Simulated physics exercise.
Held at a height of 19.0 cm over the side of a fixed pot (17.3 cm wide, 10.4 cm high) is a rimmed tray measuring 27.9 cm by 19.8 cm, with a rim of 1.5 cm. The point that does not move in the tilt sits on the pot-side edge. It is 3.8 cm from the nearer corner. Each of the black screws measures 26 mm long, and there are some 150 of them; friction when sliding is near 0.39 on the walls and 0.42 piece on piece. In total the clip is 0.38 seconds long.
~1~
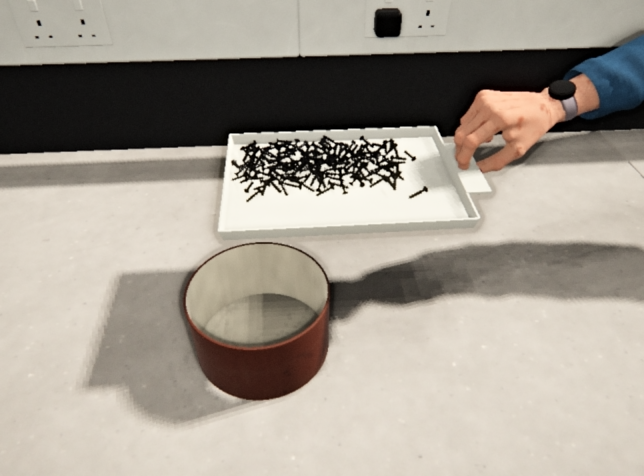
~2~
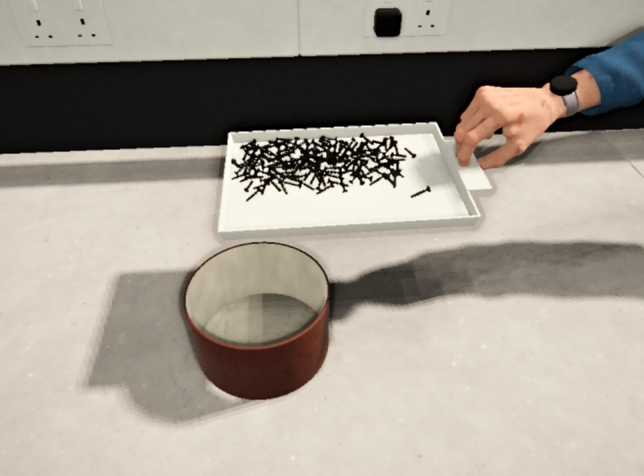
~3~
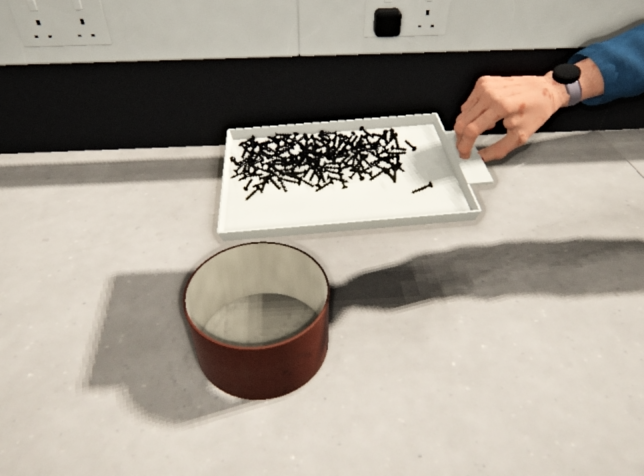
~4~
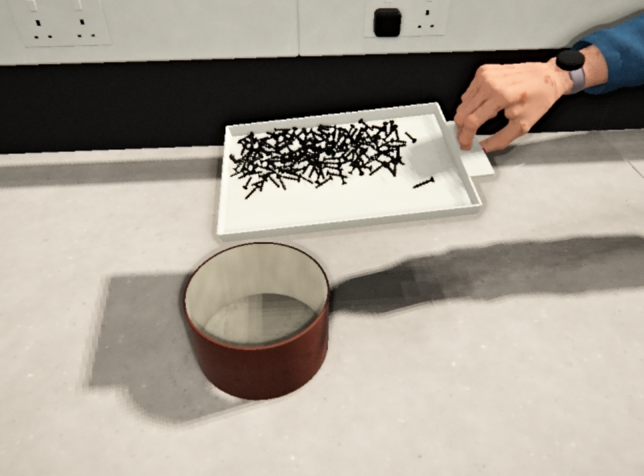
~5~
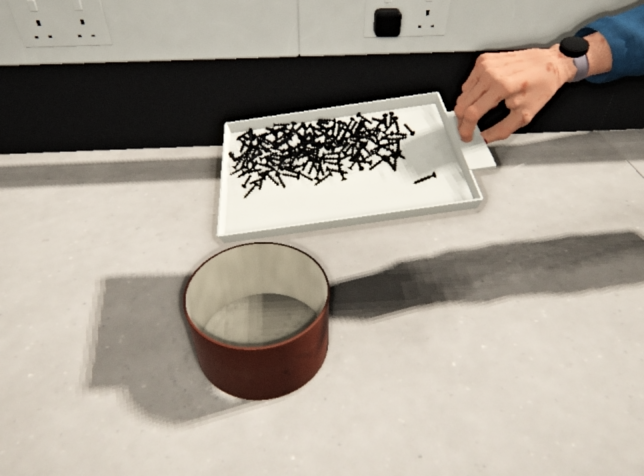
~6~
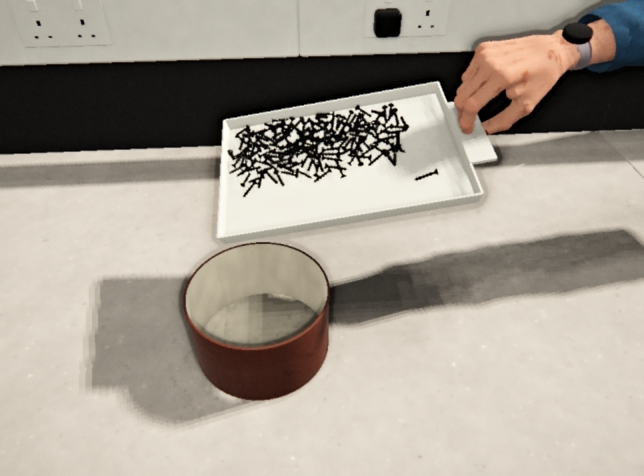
A white rimmed tray holding a heap of black screws, with one lying apart at the right, sits on a pale grey worktop seen from slightly above. An open reddish-brown pot stands in front, below white wall sockets and a dark band. A hand with a dark watch and blue sleeve grips the tray's right tab and steadily raises that side, tilting it gently leftward, while the pot and view stay still.
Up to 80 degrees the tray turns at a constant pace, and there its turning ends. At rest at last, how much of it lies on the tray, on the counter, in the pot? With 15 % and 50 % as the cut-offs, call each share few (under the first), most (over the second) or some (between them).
My estimate: Tray: Few, counter: Few, pot: Most.
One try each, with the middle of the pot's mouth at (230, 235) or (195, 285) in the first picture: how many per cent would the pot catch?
I'd say close to 5 percent for the first spot and 95 percent for the second.
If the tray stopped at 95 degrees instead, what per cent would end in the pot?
You'd end up with some 95 % in the pot.
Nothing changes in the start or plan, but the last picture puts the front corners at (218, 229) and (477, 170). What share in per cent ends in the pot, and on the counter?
Pot 5 % / counter 85 %.
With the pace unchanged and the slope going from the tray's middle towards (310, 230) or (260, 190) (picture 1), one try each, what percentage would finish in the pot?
First try: About 95 percent; second try: About 15 percent.
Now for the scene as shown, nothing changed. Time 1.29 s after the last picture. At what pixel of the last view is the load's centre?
Estimated load position: Around (231, 196).
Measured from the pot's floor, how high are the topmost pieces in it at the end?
About 3.0 cm.
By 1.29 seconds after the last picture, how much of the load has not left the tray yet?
Of the load, some 95 percent.
Then, 0.77 s after the last picture, tilt 44 degrees; the tray holds 100 %, the pot 0 %.
Then, 1.29 s after the last picture, tilt 65 degrees; the tray holds 95 %, the pot 5 %.
Then, 1.87 s after the last picture, tilt 80 degrees; the tray holds 5 %, the pot 90 %.
In the end, tray 0 %, counter 5 %, pot 95 %.
